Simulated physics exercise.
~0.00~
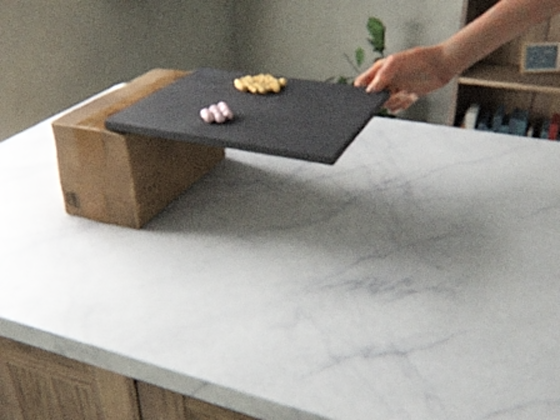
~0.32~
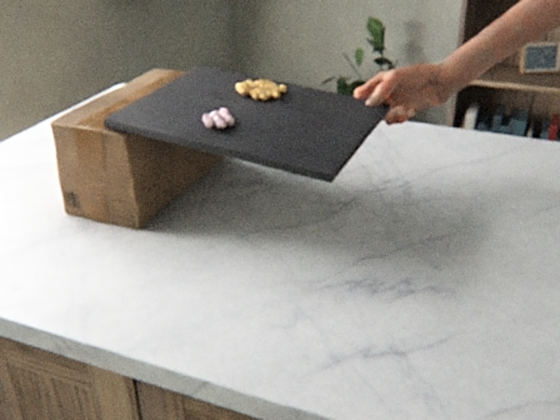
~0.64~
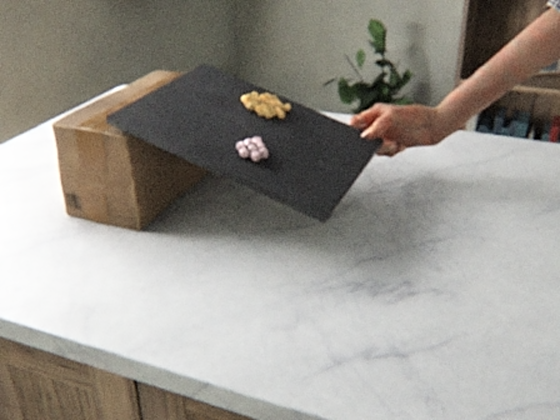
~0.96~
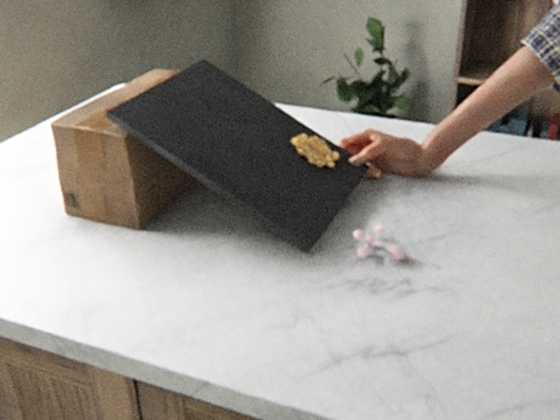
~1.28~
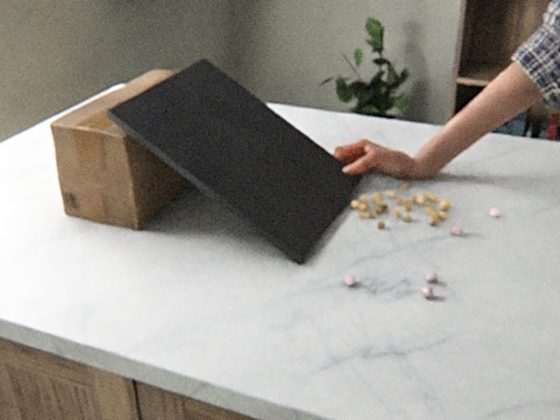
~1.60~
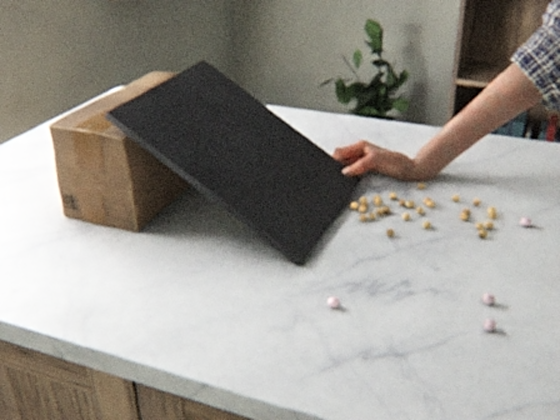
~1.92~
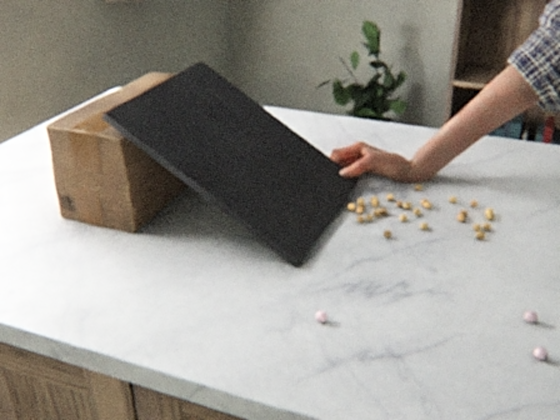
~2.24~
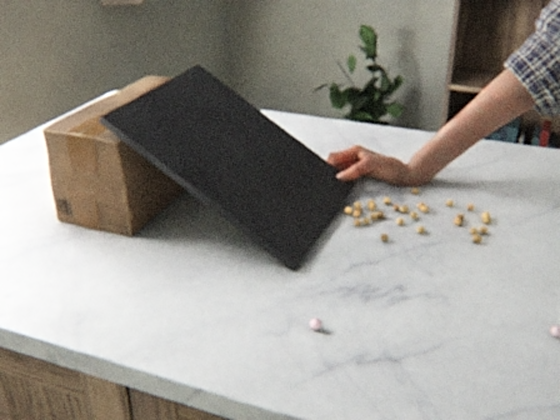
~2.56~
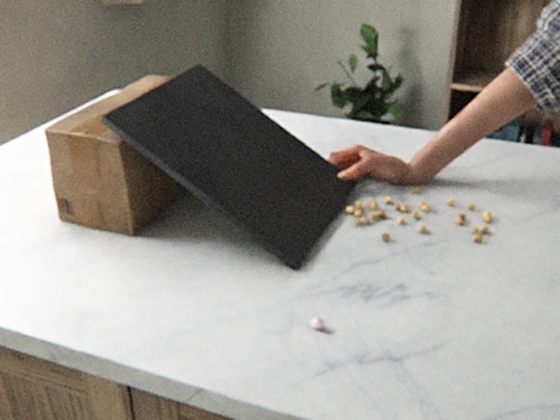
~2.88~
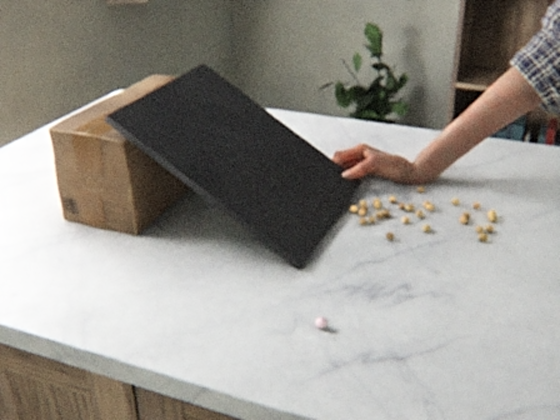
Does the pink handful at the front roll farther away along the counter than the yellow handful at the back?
Yes, the pink pieces travel farther, with some rolling out of view, while the yellow ones settle close to the lowered end of the board.
